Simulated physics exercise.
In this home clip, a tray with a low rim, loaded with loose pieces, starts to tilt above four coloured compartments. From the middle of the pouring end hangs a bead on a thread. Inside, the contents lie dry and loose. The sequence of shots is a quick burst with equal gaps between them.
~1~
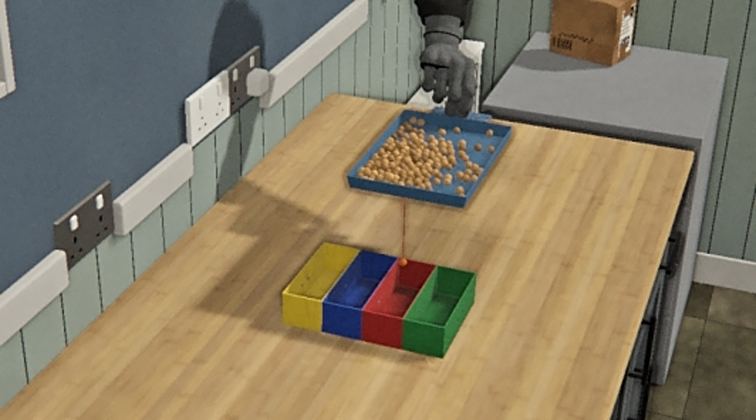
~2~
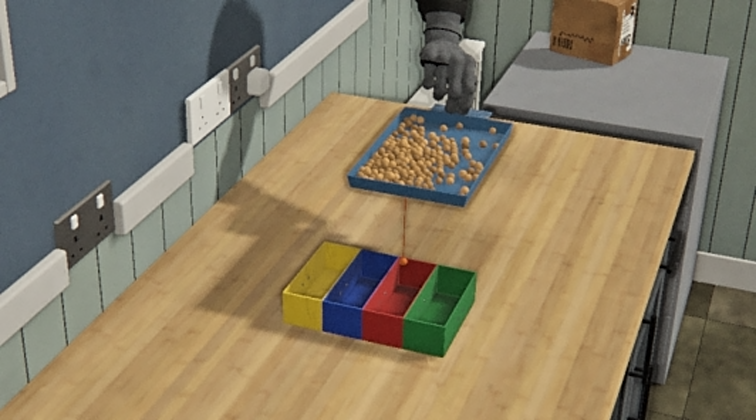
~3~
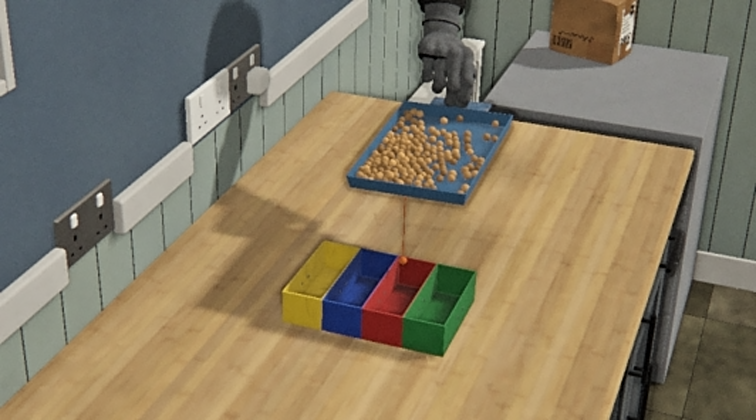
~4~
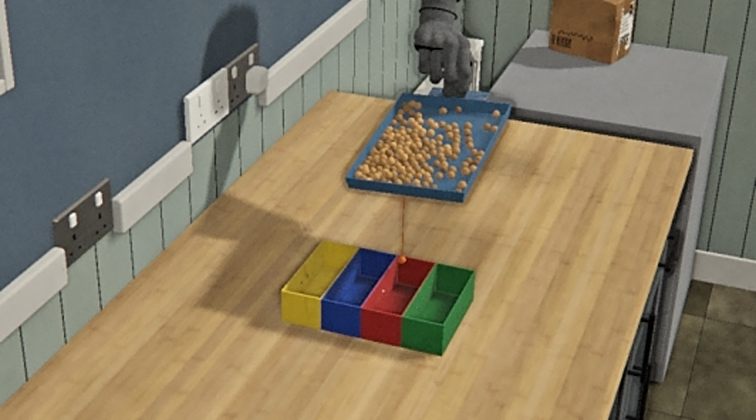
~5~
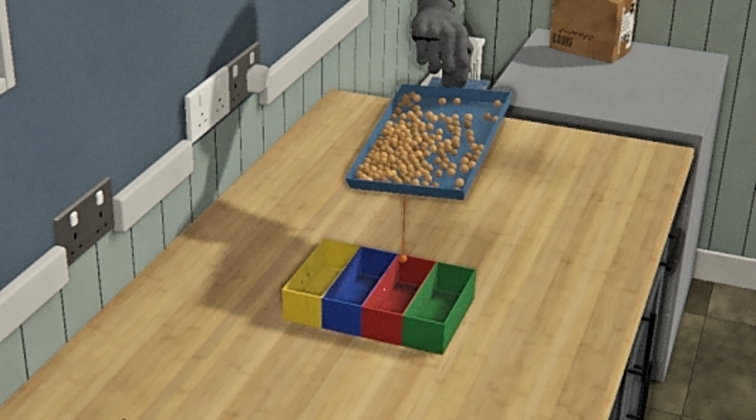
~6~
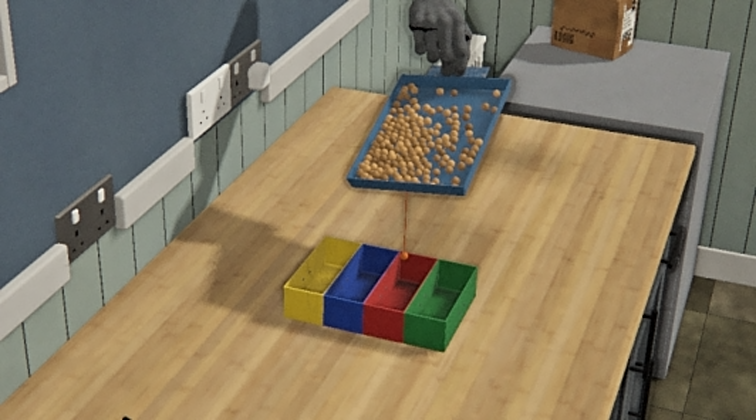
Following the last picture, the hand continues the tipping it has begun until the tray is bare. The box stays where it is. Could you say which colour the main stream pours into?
It pours into the yellow cell.
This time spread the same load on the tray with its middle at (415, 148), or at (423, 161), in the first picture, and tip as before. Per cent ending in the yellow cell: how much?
Estimate: 50 % first, 60 % second.
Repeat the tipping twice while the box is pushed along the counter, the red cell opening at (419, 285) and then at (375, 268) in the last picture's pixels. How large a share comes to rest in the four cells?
In order: 80 per cent and 100 per cent.
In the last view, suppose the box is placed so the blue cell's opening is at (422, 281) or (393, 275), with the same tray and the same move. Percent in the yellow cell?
You'd get 20 in a hundred first and 50 in a hundred after that.
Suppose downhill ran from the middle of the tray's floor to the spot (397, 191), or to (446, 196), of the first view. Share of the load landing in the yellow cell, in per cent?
Near 20 % and 0 %.
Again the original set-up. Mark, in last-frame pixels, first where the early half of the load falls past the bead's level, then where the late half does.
For the early half I get (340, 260), and for the late half (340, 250).
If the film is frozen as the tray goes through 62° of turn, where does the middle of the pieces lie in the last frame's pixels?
Look around (378, 165) in the last picture.
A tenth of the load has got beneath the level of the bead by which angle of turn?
I'd put it at about 70 degrees.
Soon after the last picture, tray tipped steeply; nearly all on the tray; a stray few in the yellow cell; a stray few in the blue cell; a small part falling or outside the box.
A little later, tray tipped past a quarter turn; a stray few on the tray; about half in the yellow cell; about a third in the blue cell; a stray few in the red cell; a stray few in the green cell; a small part falling or outside the box.
Later still, tray tipped past a quarter turn; about half in the yellow cell; about a third in the blue cell; a stray few in the red cell; a stray few in the green cell; a small part falling or outside the box.
At rest, tray tipped past a quarter turn; about half in the yellow cell; about a third in the blue cell; a stray few in the red cell; a stray few in the green cell; a small part outside the box.
